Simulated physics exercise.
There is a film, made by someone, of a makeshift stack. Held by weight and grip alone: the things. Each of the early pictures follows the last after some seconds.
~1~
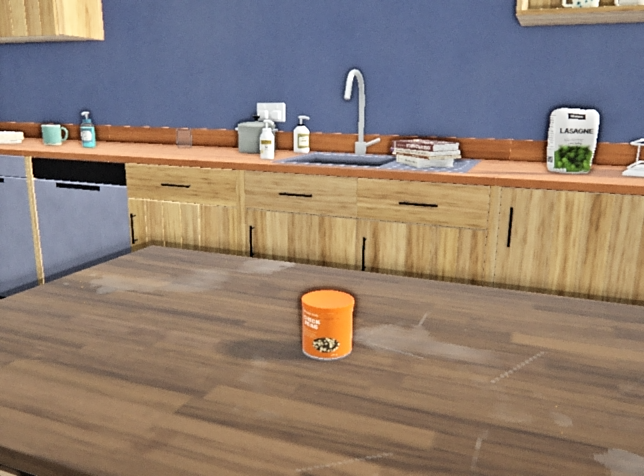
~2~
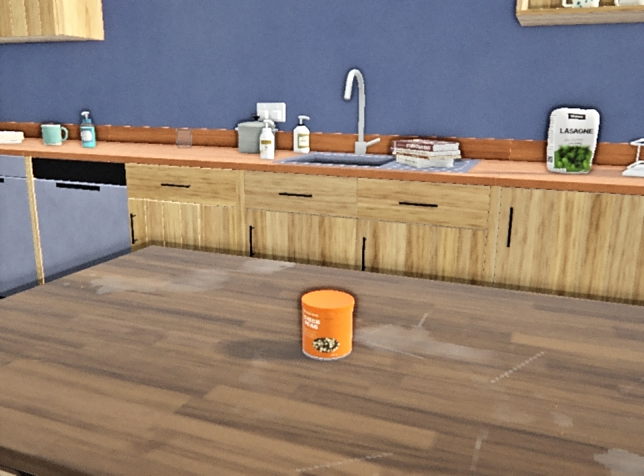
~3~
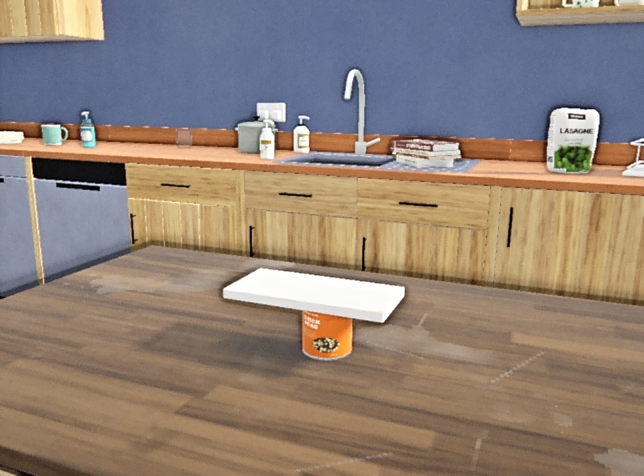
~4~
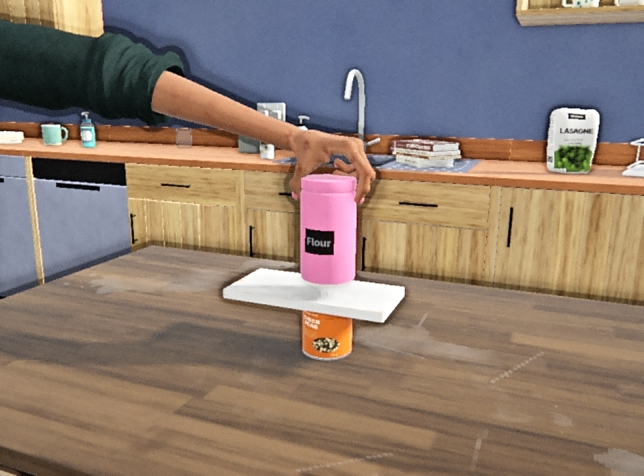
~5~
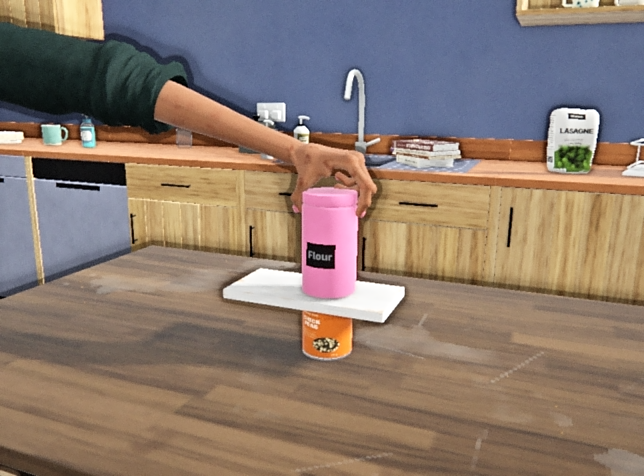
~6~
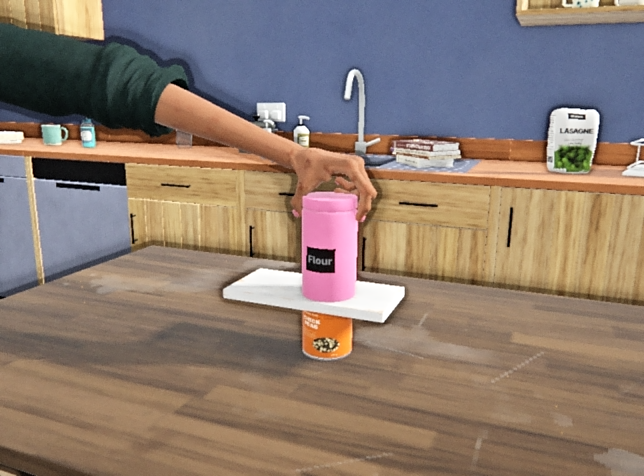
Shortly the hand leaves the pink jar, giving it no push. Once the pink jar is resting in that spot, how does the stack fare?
I reckon the stack bears the weight fine.
Then, 0.40 s later than the last frame, all is still.
Then, 1.00 s later than the last frame, pink jar resting near (329, 246).
When it is over, all 3 as before. End places, in pixels of the last picture, pink jar near (330, 247). The stack keeps its balance.
